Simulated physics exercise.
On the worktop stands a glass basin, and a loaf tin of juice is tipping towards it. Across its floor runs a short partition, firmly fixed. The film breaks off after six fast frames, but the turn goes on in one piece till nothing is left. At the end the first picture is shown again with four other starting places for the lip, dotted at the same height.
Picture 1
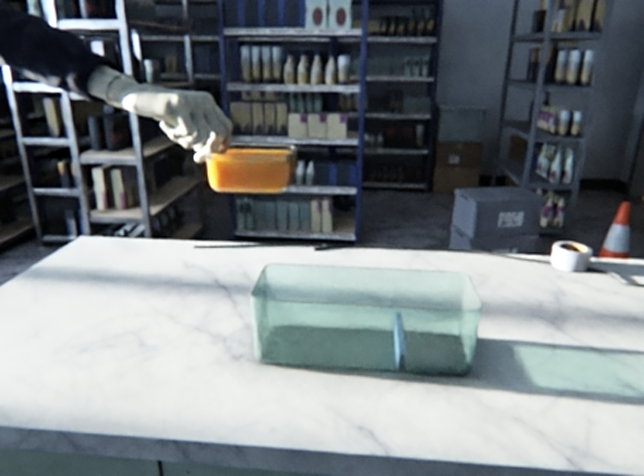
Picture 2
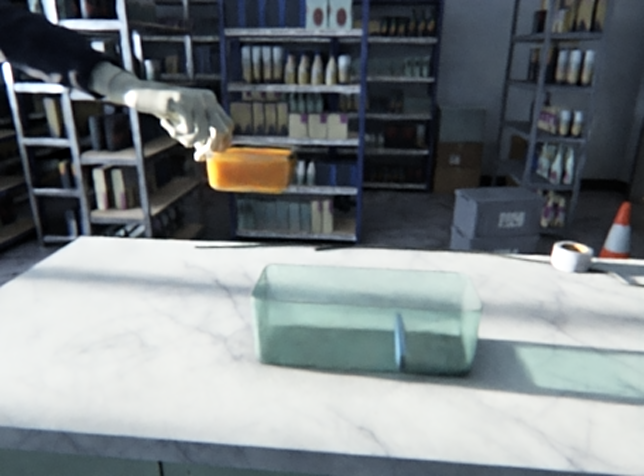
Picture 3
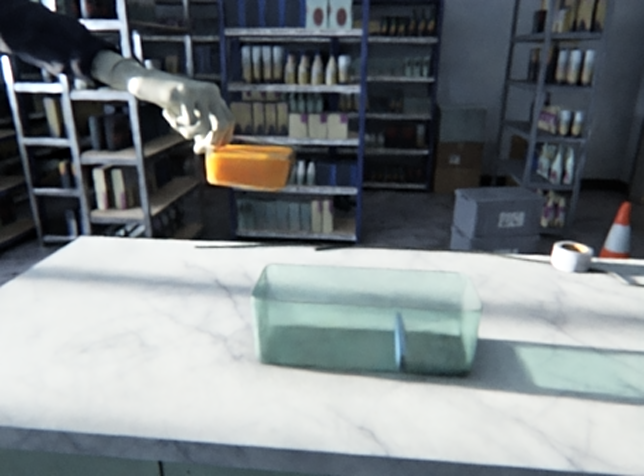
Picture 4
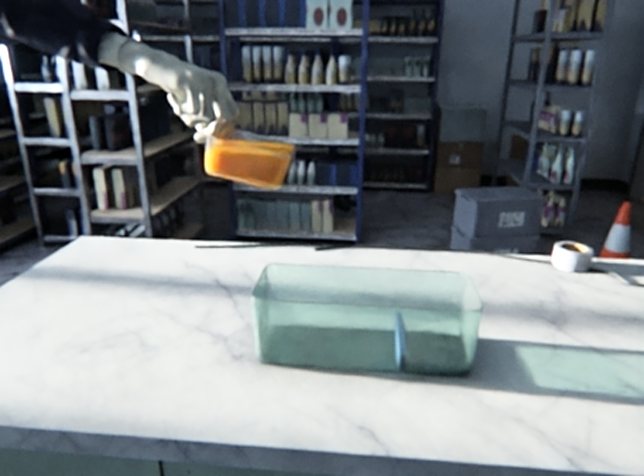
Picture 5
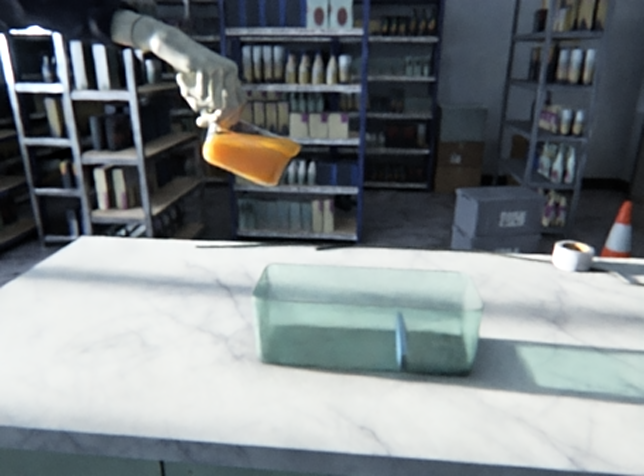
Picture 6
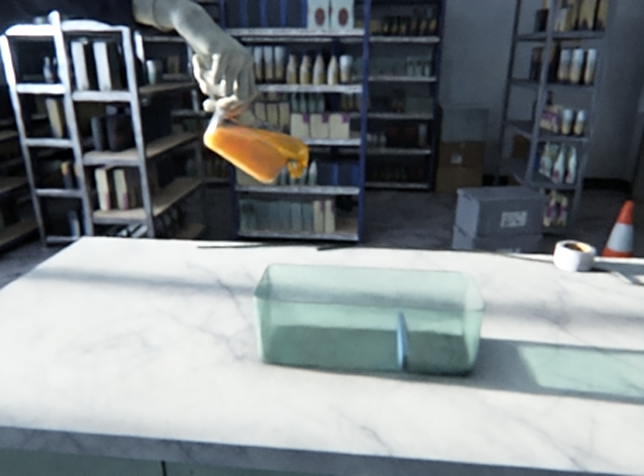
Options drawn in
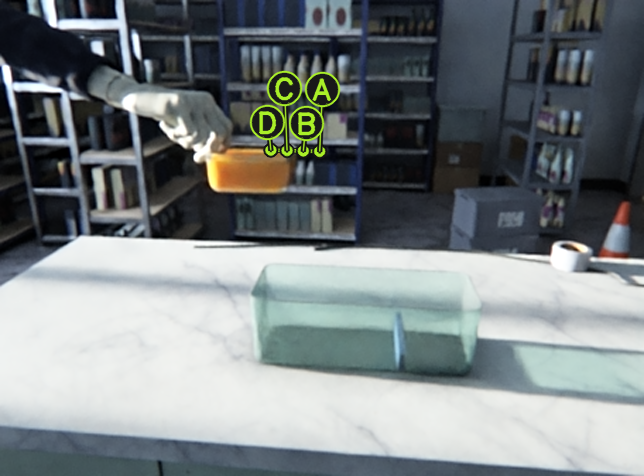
On a marble worktop in a room lined with shelves, a gloved hand held a tin of orange juice above a glass basin, then slowly tilted it rightward until juice crept over its lip.
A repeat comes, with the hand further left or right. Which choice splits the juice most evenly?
Place A does it best.
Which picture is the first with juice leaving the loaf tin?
In picture 5.
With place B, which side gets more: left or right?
The left one.
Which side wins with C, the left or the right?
The left one.
On the marked copy, A at (319, 151); B at (303, 150); C at (287, 150); D at (270, 150).
With A, about 52 % ends left of the wall and 44 % right of it; 4 % is lost outside.
With B, about 83 % ends left of the wall and 13 % right of it; 3 % is lost outside.
With C, about 83 % ends left of the wall and 13 % right of it; 4 % is lost outside.
With D, about 80 % ends left of the wall and 16 % right of it; 4 % is lost outside.
